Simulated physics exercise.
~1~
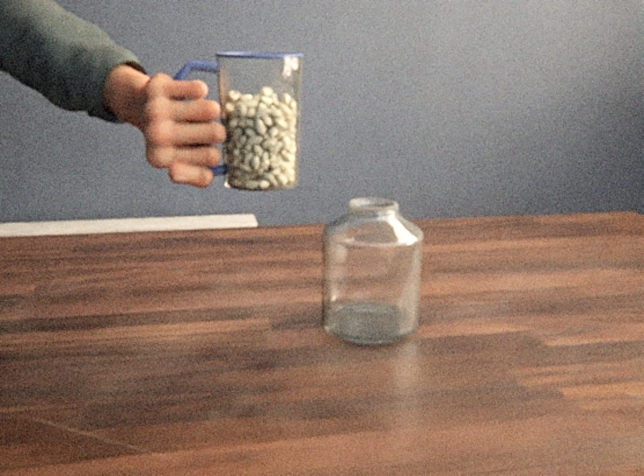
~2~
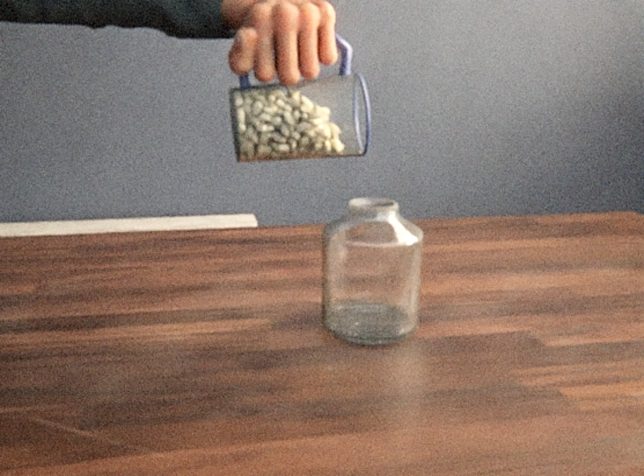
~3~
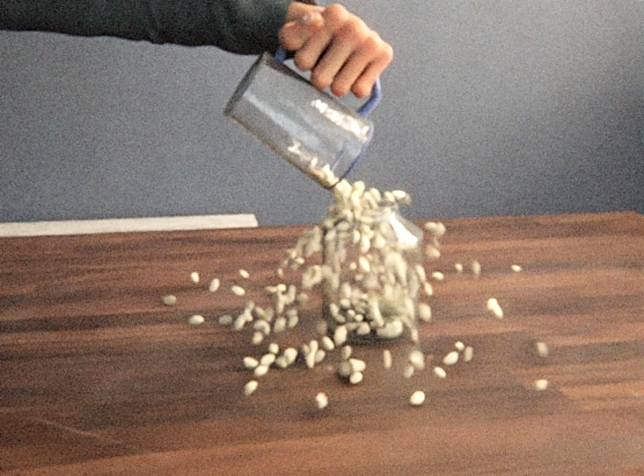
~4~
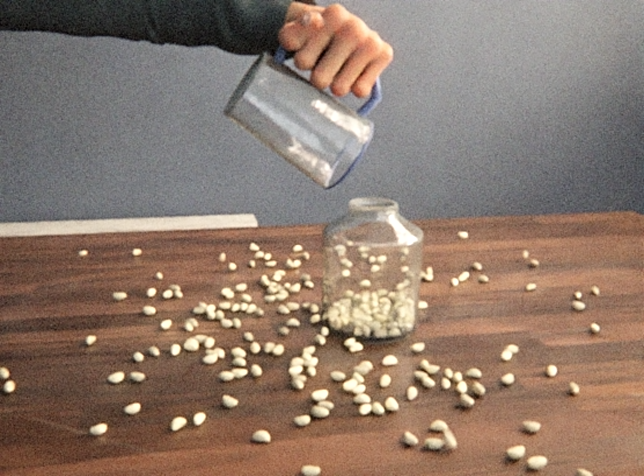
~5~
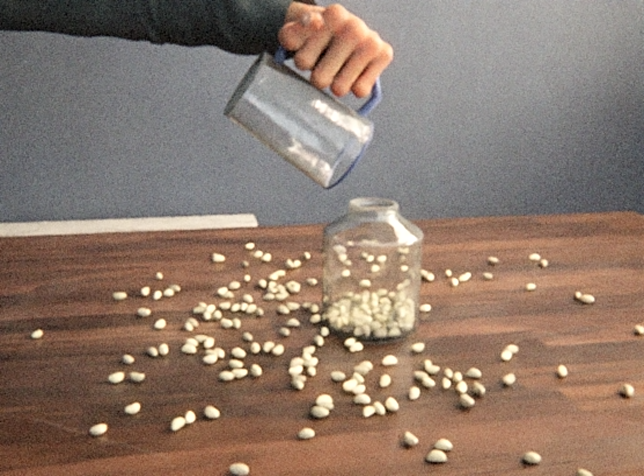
On a wooden table against a grey wall, a hand tipped a clear, blue-rimmed cup of white beans over a glass jar until it was empty; some beans landed inside, but most scattered across the tabletop, where they ended up strewn around the partly filled jar.
